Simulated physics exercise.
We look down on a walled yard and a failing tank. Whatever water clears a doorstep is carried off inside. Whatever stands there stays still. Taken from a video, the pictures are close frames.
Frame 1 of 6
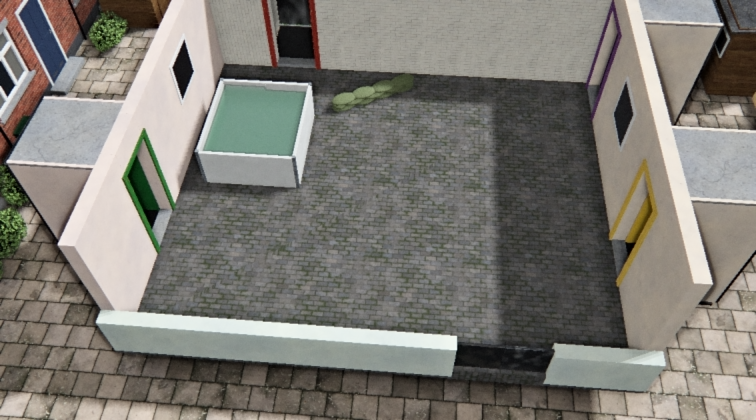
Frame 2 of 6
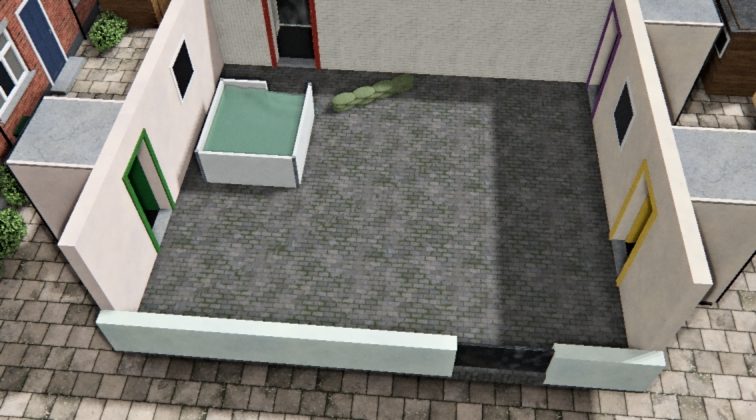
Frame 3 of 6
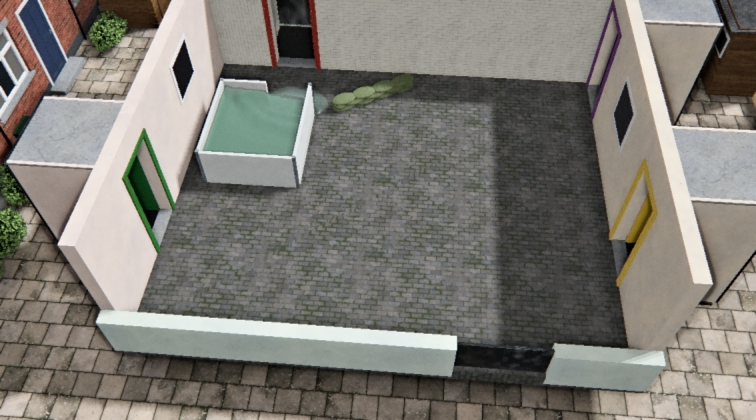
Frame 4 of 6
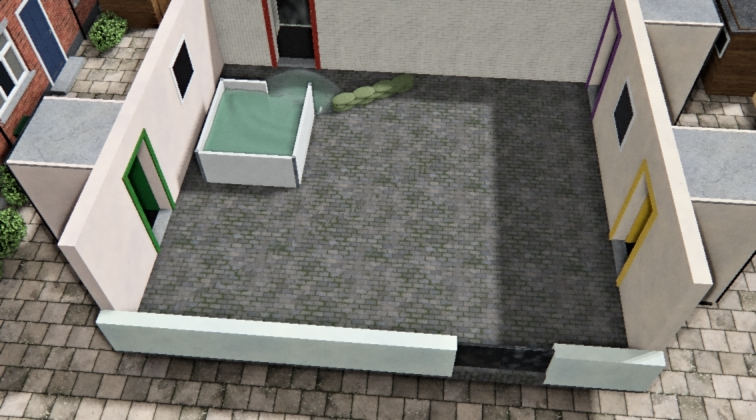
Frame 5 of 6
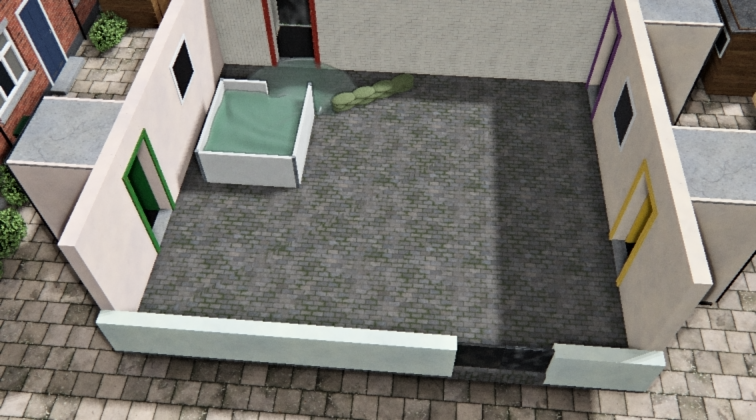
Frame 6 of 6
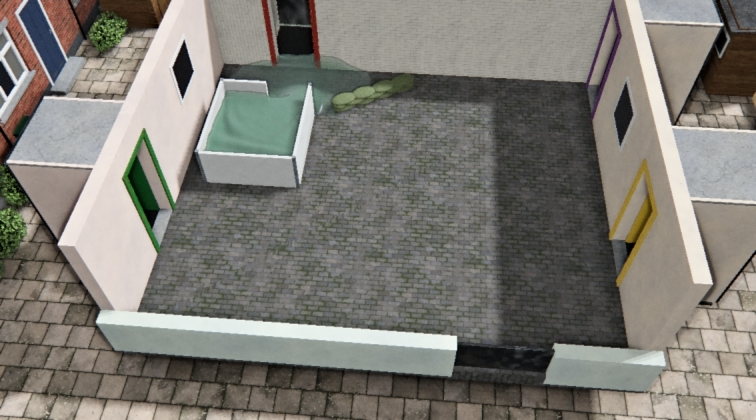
Green water pours from the far side of a white tank and spreads across the paved yard.
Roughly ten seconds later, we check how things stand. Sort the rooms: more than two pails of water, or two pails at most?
Purple door - two pails at most; green door - two pails at most; yellow door - two pails at most; red door - more than two pails.
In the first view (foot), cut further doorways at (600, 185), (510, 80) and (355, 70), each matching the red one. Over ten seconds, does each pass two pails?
Taking them as listed, the first doesn't reach the limit, the second doesn't reach the limit and the third gets past the limit.
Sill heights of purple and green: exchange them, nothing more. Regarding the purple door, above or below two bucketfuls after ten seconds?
Reading - purple: Above the limit.
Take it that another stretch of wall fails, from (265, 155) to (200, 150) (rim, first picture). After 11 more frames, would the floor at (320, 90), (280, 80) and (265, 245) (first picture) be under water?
The first point is spared, the second spared, the third soaked.
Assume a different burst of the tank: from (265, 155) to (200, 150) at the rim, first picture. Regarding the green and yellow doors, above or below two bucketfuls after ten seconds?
I think the green door crosses the limit and the yellow door crosses the limit.
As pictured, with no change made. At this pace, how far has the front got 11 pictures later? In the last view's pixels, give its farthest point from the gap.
My guess is roughly (544, 84).
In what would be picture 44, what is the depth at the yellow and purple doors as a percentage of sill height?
I reckon it's around 80 and then 50 per cent.
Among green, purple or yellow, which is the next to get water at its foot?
That would be the purple one.
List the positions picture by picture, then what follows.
The first picture shows still water in the tank at (257, 120).
In the second picture, water pours out on the tank's far side and has run to (318, 113).
In the third picture, the front is at a hidden place, out from the gap on the tank's far side.
In the fourth picture, the front is at (292, 71), out from the gap on the tank's far side.
In the fifth picture, the front is at (315, 59), out from the gap on the tank's far side.
In the sixth picture, water pours out on the tank's far side and has run to (362, 71).
A moment on, water covers 10 % of the floor; the purple door not reached, the green door not reached, the yellow door not reached, the red door far over two buckets in.
Next, water covers 15 % of the floor; the purple door not reached, the green door not reached, the yellow door not reached, the red door far over two buckets in.
Then, water covers 25 % of the floor; the purple door wet at the sill, nothing in, the green door not reached, the yellow door not reached, the red door far over two buckets in.
Later, water covers 45 % of the floor; the purple door wet at the sill, nothing in, the green door wet at the sill, nothing in, the yellow door wet at the sill, nothing in, the red door far over two buckets in.
In the end, water covers 65 % of the floor; the purple door wet at the sill, nothing in, the green door wet at the sill, nothing in, the yellow door wet at the sill, nothing in, the red door far over two buckets in.
